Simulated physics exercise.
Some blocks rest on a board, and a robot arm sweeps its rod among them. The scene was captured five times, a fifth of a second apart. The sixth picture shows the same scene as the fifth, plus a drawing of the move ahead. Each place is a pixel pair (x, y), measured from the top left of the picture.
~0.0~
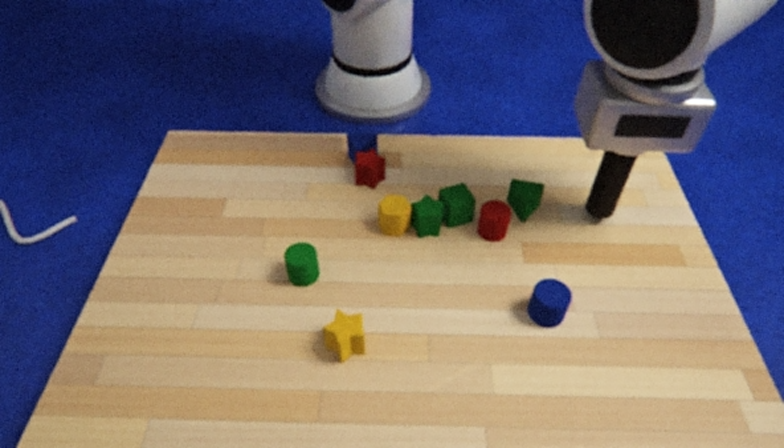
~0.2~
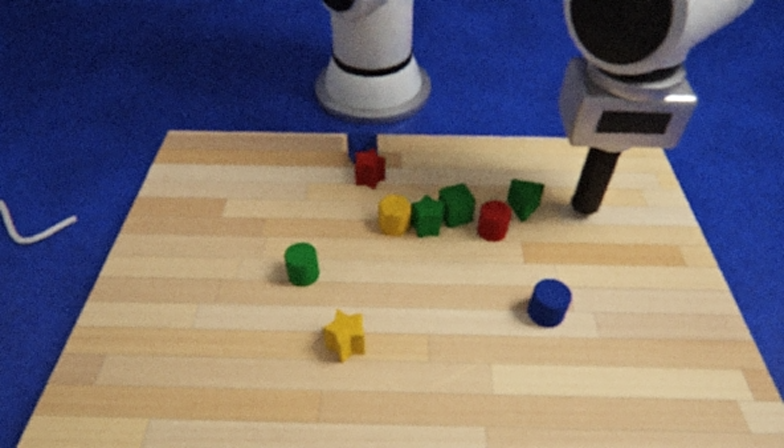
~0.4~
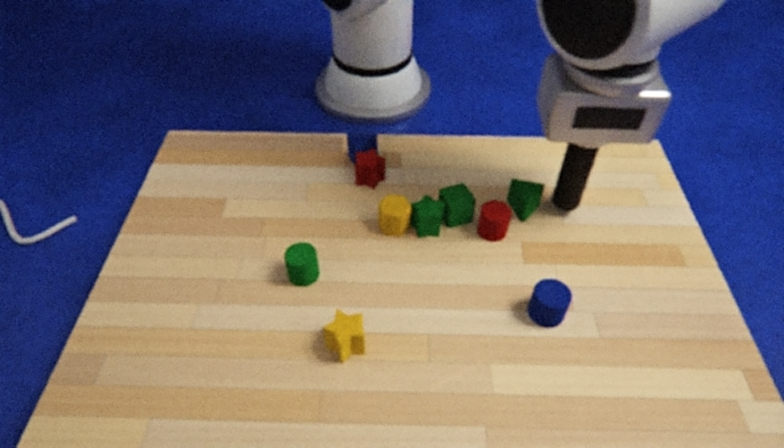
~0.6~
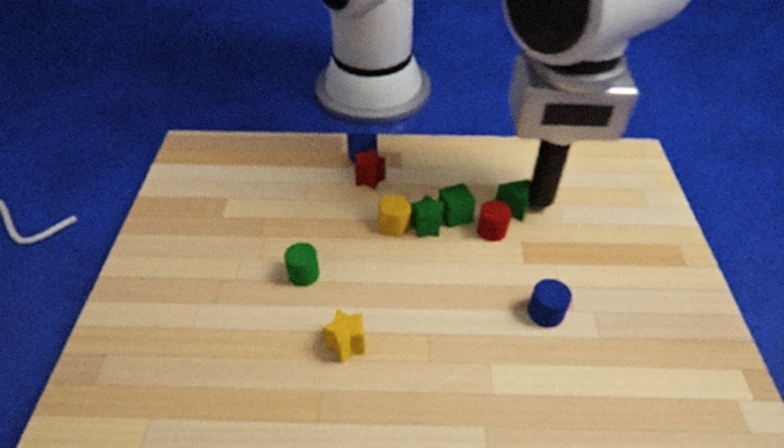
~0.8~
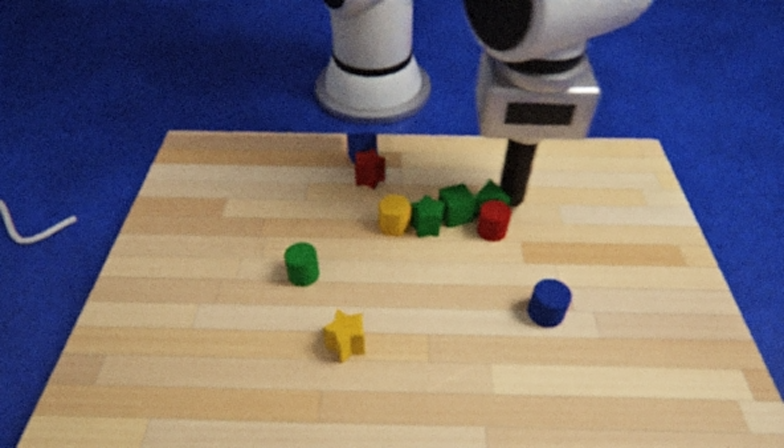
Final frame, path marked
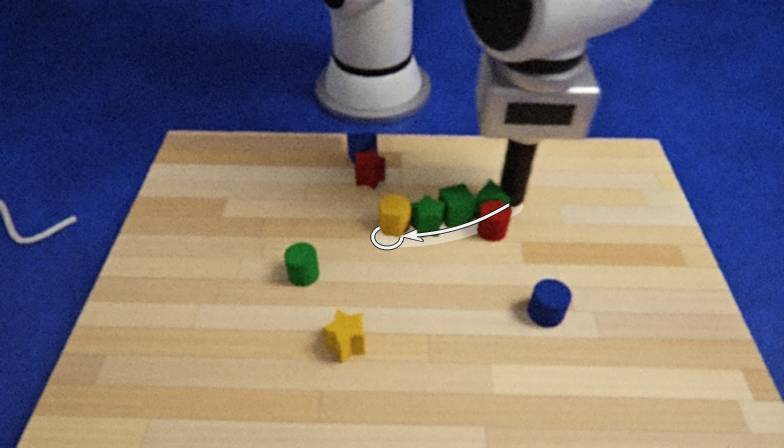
A robot arm moves its rod left and pushes a green block toward the other blocks.
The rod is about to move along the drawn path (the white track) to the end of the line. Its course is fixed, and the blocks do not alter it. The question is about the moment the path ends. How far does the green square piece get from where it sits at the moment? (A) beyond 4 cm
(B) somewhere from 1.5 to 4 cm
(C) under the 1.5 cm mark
B: Somewhere from 1.5 to 4 cm.
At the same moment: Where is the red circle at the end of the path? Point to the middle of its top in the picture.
It comes to (493, 226).
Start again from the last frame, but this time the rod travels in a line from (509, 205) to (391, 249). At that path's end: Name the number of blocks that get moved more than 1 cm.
Answer: Three or more.
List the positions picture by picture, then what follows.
Rod tip (599, 209); block tops, green circle (300, 253); yellow hexagon (395, 204); green star (429, 206); green square piece (457, 194); green three-sided block (528, 187); red circle (496, 210), in the first frame.
Rod (585, 205); blocks unchanged, in the second frame.
Rod (565, 201); blocks unchanged, in the third frame.
Rod (540, 198); green three-sided block (518, 187), in the fourth frame.
Rod (511, 198); green circle (300, 253); yellow hexagon (395, 204); green star (429, 206); green square piece (457, 194); green three-sided block (492, 191); red circle (496, 210), in the fifth frame.
Path on the board, from (509, 205) via (475, 222) and (433, 233), ending at (387, 237).
On the path given first. One third of the way, rod (476, 215); yellow hexagon (385, 207), turned 25° clockwise; green star (414, 205), turned 55° anticlockwise; green square piece (441, 195), turned 55° clockwise; green three-sided block (458, 212); red circle (493, 226).
Two thirds of the way, rod (433, 226); yellow hexagon (378, 208), turned 25° clockwise; green star (407, 204), turned 60° anticlockwise; green square piece (431, 189), turned 85° clockwise; green three-sided block (425, 230), turned 30° anticlockwise; red circle (493, 226).
At the end, rod (387, 230); green circle in place; yellow hexagon (338, 202), turned 40° clockwise; green star (367, 202), turned 45° anticlockwise; green square piece (430, 189), turned 85° clockwise; green three-sided block (415, 234), turned 65° anticlockwise; red circle (493, 226).
